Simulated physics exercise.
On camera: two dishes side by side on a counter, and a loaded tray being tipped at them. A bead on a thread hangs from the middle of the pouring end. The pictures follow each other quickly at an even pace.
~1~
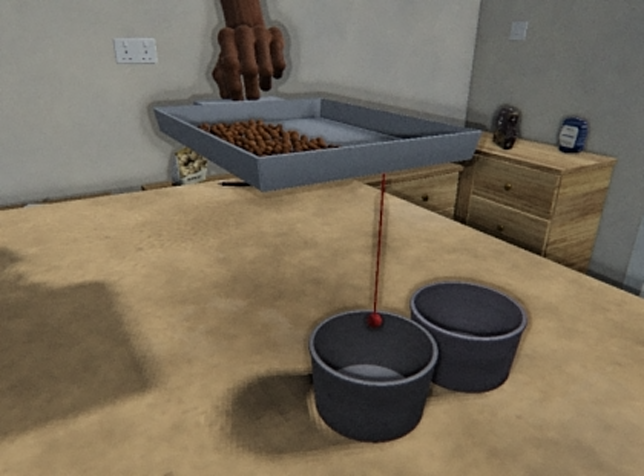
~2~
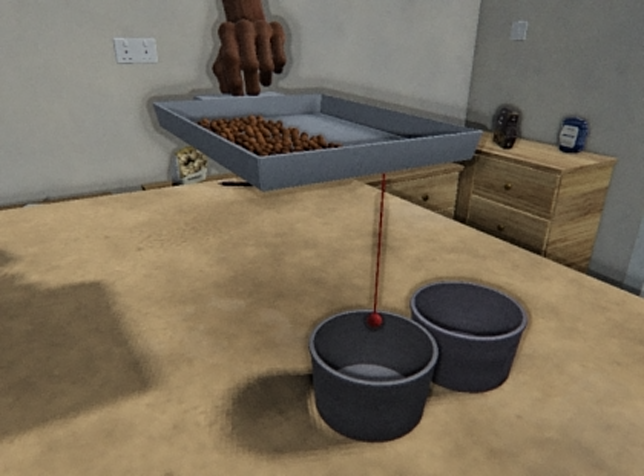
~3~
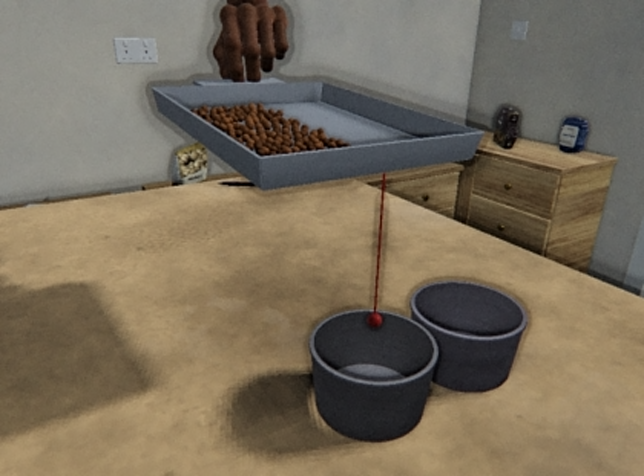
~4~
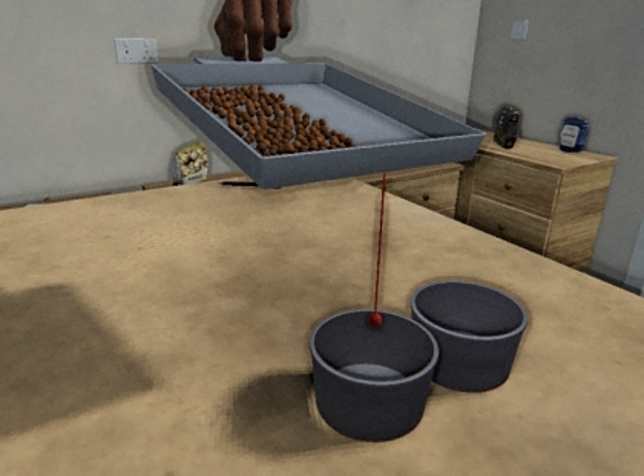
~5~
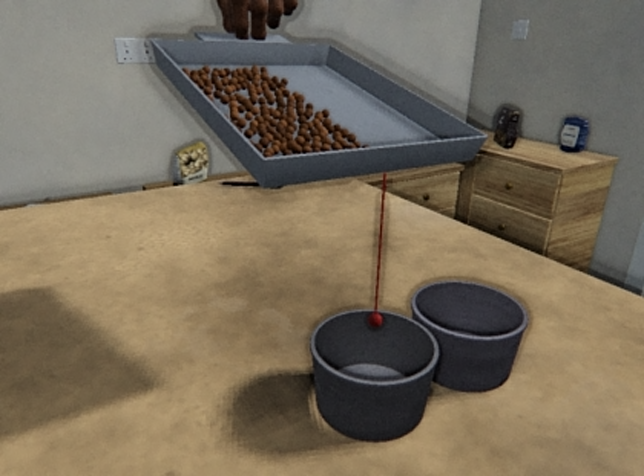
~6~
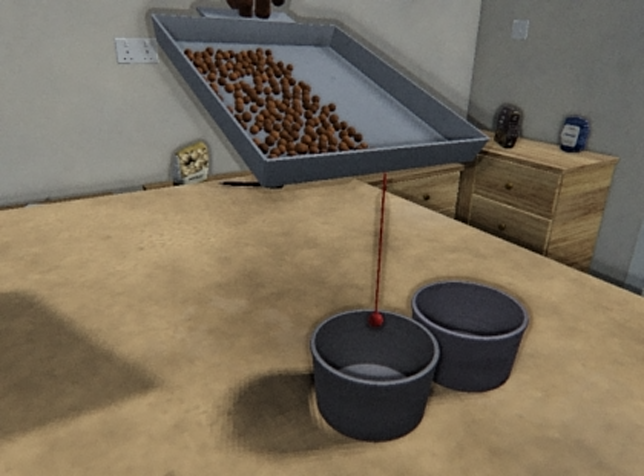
A grey tray holding small brown balls hangs nearly flat above two dark dishes on a counter, a hand at its far side. The far side rises, tilting the tray steadily more steeply, and the balls spread and shift toward the near edge, while the red bead below hangs almost still.
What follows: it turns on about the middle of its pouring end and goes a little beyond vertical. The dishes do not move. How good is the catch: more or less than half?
The two hold less than half of the load.
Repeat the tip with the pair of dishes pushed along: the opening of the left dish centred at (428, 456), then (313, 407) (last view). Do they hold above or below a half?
At the first place the smaller part, at the second above a half.
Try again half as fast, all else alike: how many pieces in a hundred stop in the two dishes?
Roughly 30 in a hundred.
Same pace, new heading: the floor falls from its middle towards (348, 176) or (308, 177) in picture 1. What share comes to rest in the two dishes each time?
Roughly 0 per cent, and 0 per cent.
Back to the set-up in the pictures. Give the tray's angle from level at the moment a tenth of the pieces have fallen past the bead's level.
Near 100 degrees.
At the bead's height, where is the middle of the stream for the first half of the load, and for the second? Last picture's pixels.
The first part at (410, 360); the rest at (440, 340).
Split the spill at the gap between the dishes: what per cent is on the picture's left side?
About 30 per cent.
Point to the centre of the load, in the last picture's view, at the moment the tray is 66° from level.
Roughly at (363, 150).
Shortly afterwards, tray tipped steeply; all but a few on the tray; a little in the air.
Next, tray tipped past a quarter turn; near a third on the tray; only a few in the left dish; a little outside both; near half in the air.
Some moments later, tray tipped past a quarter turn; a little in the left dish; a little in the right dish; the bulk outside both.
In the end, tray tipped past a quarter turn; a little in the left dish; a little in the right dish; the bulk outside both.
